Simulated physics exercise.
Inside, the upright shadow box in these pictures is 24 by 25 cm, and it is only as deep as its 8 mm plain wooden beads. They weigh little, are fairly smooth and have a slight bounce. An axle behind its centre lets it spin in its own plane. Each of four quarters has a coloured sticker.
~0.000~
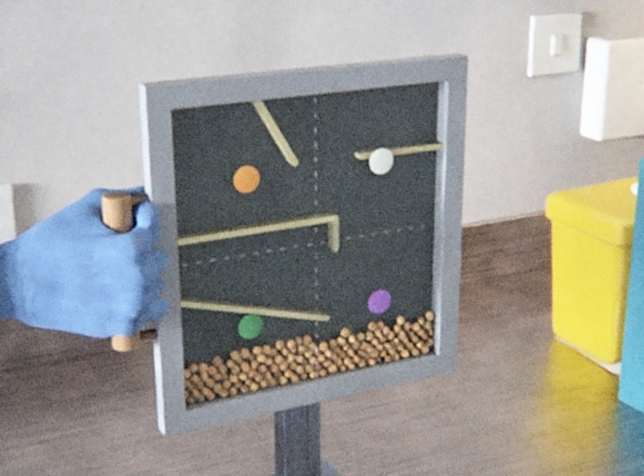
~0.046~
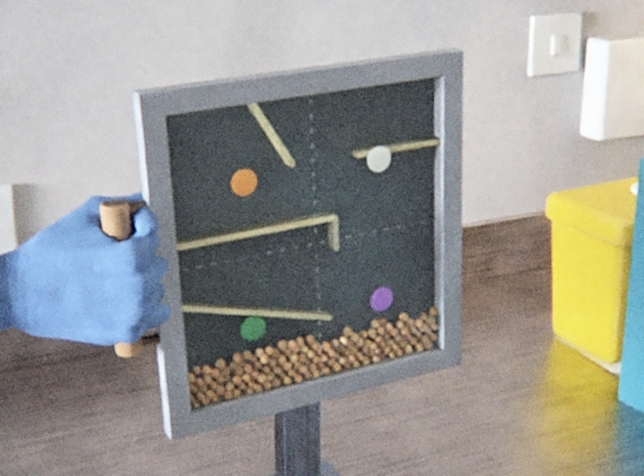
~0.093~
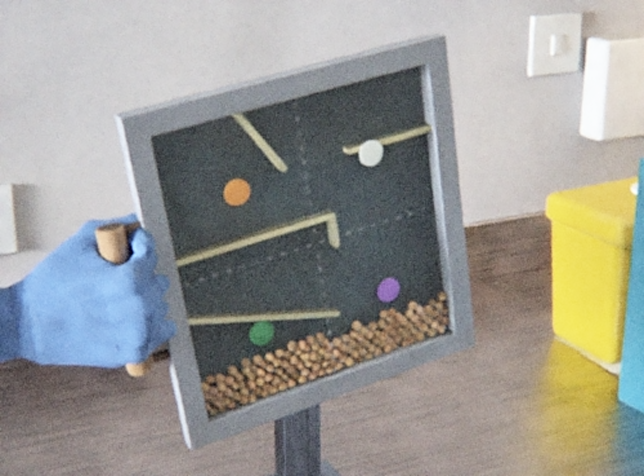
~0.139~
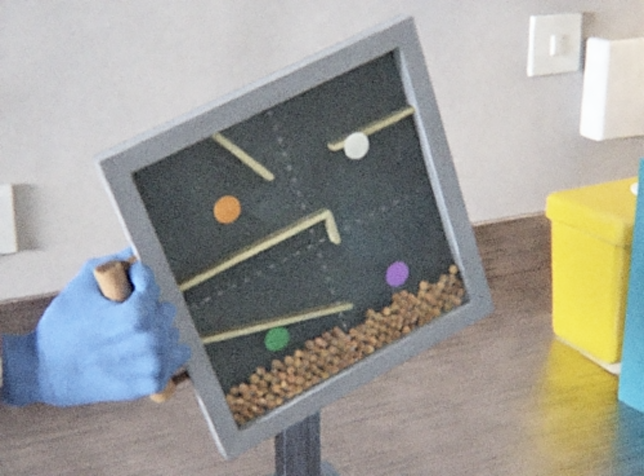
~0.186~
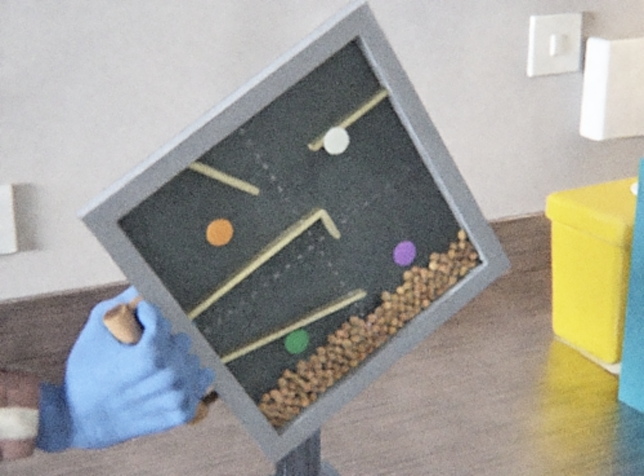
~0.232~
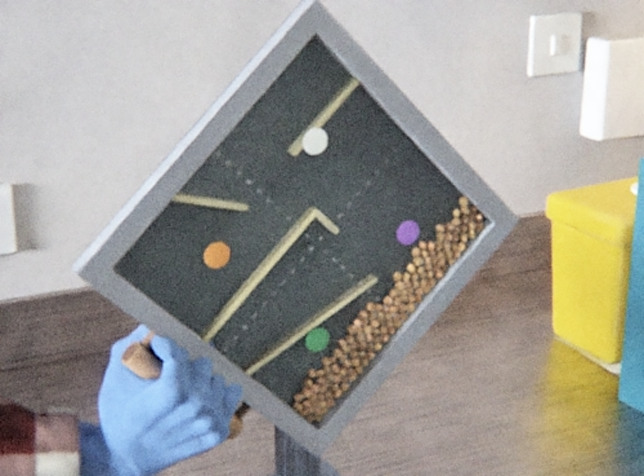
A blue-gloved hand turns an upright framed box of small brown beads steadily anticlockwise.
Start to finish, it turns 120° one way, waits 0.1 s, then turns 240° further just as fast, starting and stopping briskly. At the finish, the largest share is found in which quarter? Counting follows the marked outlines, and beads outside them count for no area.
It is purple.
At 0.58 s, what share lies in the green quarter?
The share there is around 90 percent.
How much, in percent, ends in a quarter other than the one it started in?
Moved share: About 35 per cent.
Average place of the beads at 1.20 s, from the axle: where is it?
Left about 6 cm, up about 6 cm.
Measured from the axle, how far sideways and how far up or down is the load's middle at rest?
About 5 cm right and 10 cm below.
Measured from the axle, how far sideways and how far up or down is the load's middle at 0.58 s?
Position estimate: Right 11 cm, below 1 cm.
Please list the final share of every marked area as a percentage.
Orange quarter: 0; purple quarter: 80; green quarter: 20; white quarter: 0.
After 0.58 s, it stands 120° anticlockwise; the beads' middle is 11 cm right of and 1 cm below the centre; purple 10 %, green 90 %.
After 1.20 s, it has come round 241° anticlockwise; the beads' middle is 6 cm left of and 6 cm above the centre; orange 5 %, purple 25 %, green 70 %.
After 1.71 s, it has come round 360° anticlockwise; the beads' middle is 6 cm right of and 9 cm below the centre; purple 90 %, green 10 %.
Settled by 2.7 s, it has come round 360° anticlockwise; orange 0 %, purple 80 %, green 20 %, white 0 %.
